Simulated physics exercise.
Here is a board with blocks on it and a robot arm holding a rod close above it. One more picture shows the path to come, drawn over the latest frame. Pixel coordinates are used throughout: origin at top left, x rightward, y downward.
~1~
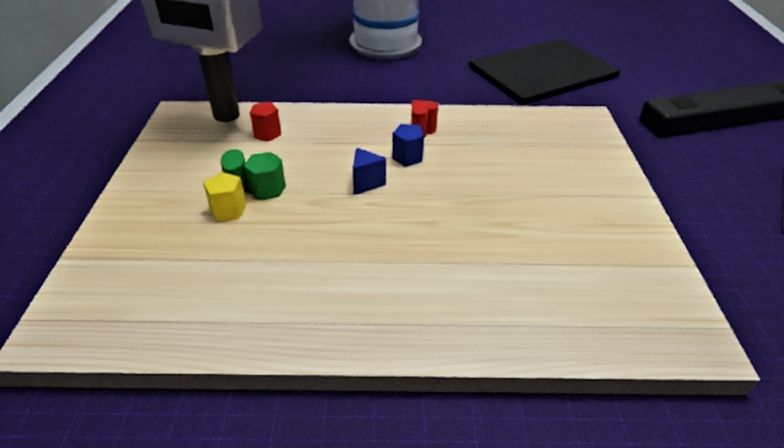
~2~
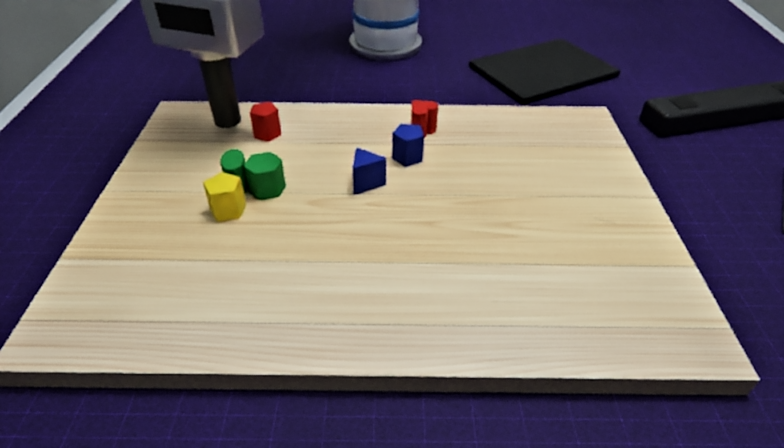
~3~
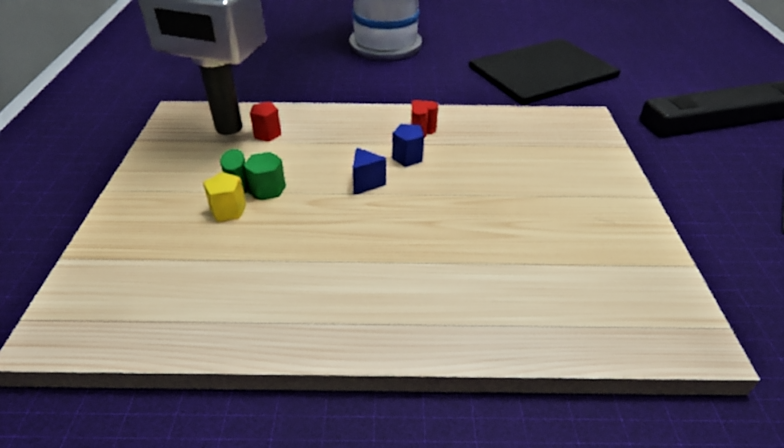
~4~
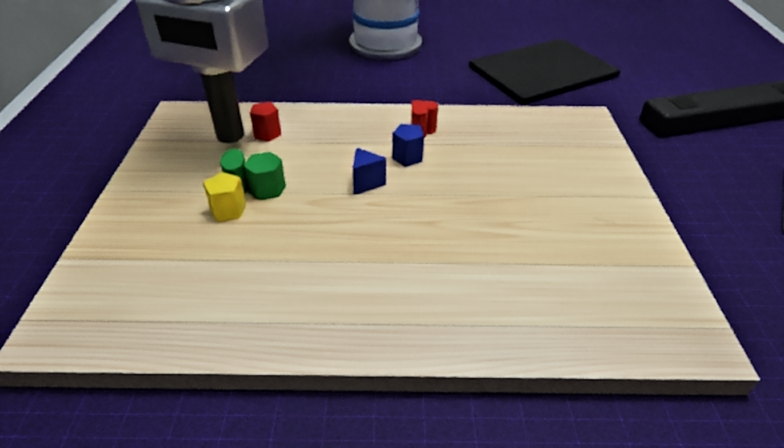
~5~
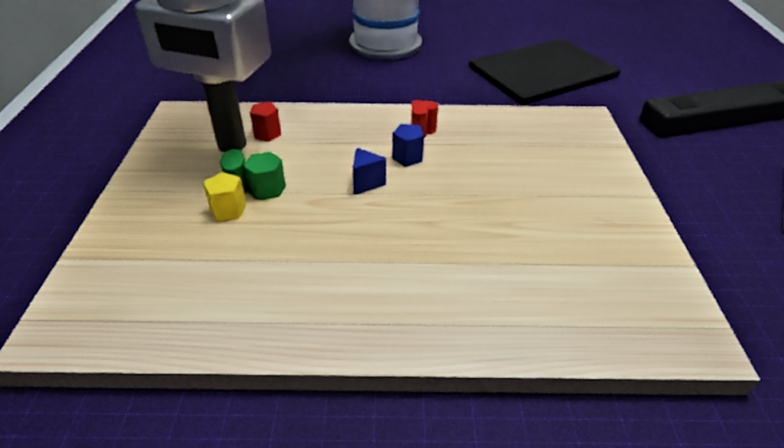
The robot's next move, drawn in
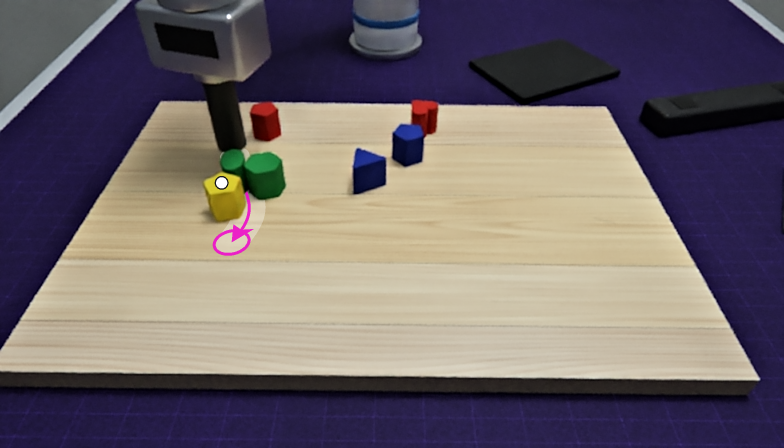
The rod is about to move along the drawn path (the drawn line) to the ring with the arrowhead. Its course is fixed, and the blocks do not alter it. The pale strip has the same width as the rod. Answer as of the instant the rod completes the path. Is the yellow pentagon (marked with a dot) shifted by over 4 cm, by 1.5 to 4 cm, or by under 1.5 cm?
It ends over 4 cm away.
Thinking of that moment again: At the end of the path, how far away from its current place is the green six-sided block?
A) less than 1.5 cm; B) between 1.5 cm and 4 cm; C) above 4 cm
The correct letter is B.
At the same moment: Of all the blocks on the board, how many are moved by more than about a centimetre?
Counting only shifts above 1 cm, I get three or more blocks.
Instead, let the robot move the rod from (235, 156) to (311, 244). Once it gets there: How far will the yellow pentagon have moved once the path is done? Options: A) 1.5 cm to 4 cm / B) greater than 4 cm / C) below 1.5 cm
A (1.5 cm to 4 cm)
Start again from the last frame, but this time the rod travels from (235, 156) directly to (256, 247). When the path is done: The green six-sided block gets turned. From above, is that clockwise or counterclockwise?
Seen from above, its turn is counter-clockwise.
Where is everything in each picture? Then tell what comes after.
Rod's lower end (227, 116); yellow pentagon (222, 183); green oval (232, 159); green six-sided block (263, 162); red pentagon (263, 108), in the first frame.
Rod (228, 121); blocks still, in the second frame.
Rod (229, 128); blocks still, in the third frame.
Rod (231, 136); blocks still, in the fourth frame.
Rod (232, 145); yellow pentagon (222, 183); green oval (232, 159); green six-sided block (263, 162); red pentagon (263, 108), in the fifth frame.
Drawn move, from (235, 156) by way of (242, 180) and (249, 209) to (232, 242); the dot is on the yellow pentagon.
On the path given first. One third of the way, rod (240, 170); yellow pentagon (214, 195); green oval (231, 174), turned 20° clockwise.
Two thirds of the way, rod (247, 199); yellow pentagon (194, 217), turned 35° clockwise; green oval (230, 202), turned 60° clockwise; green six-sided block (277, 168), turned 30° anticlockwise.
At the end, rod (229, 231); yellow pentagon (188, 220), turned 55° clockwise; green oval (224, 236), turned 85° clockwise; green six-sided block (277, 168), turned 30° anticlockwise; red pentagon still.
